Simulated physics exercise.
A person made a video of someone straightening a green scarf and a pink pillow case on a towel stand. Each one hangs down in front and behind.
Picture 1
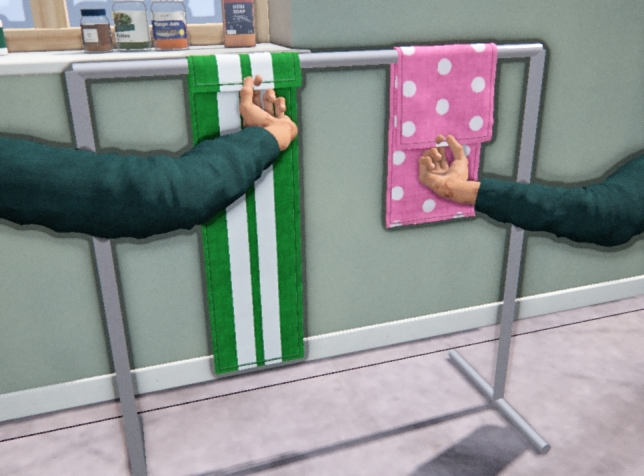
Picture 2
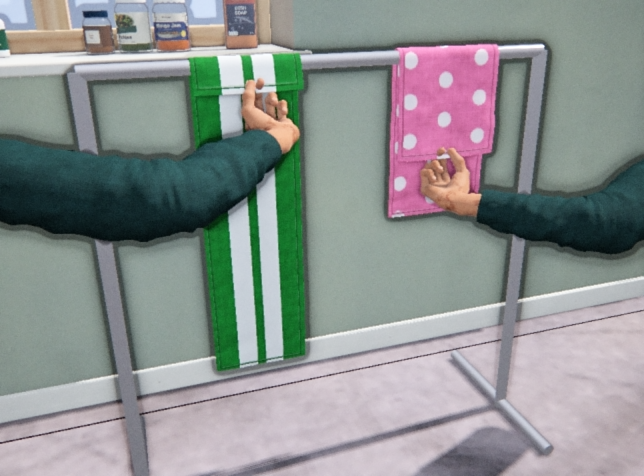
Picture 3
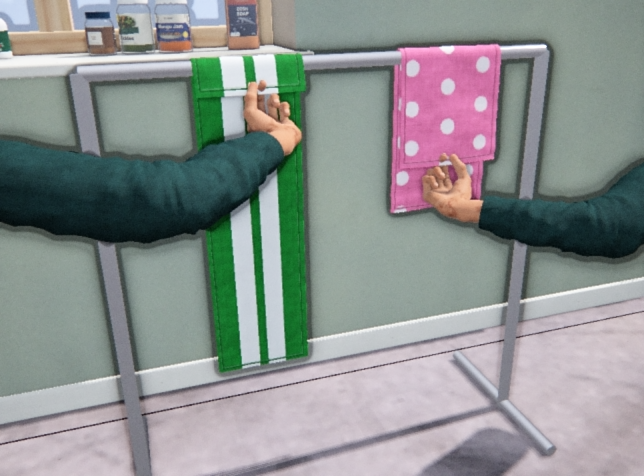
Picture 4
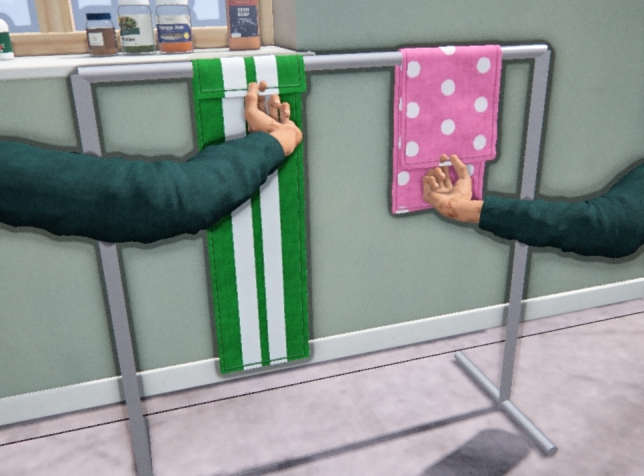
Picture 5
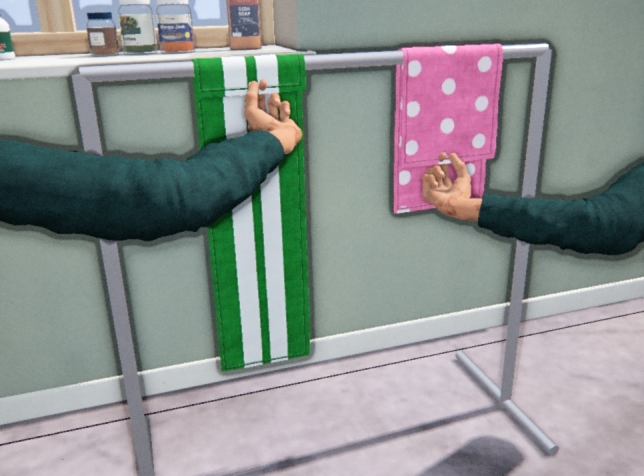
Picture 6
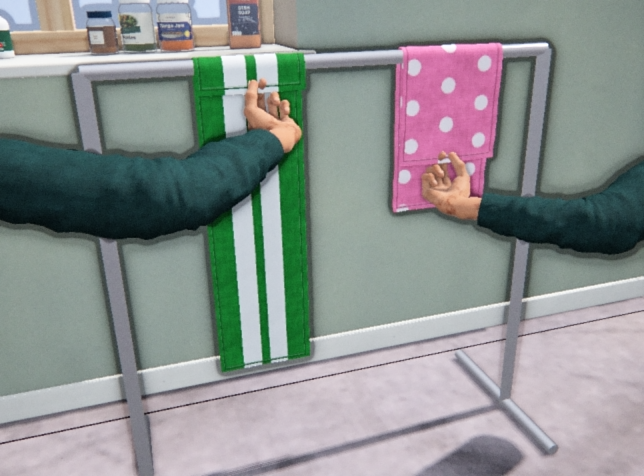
Two hands in dark green sleeves touched a striped green scarf and a pink dotted pillow case on a metal stand; the pink one's front edge slid down a little, then both stayed almost still.
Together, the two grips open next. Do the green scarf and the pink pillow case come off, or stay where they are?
Result: The green scarf is gone; the pink pillow case is still there.
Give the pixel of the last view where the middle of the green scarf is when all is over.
About (271, 455).
Then, 0.46 s on from there, scarf clear of the rail and dropping near (269, 412); pillow case as it was left.
Then, 0.94 s on from there, scarf in a heap on the floor near (271, 455); pillow case as it was left.
In the end, scarf in a heap on the floor near (271, 455); pillow case as it was left. The green scarf is pulled off by its long side and the pink pillow case stays on.
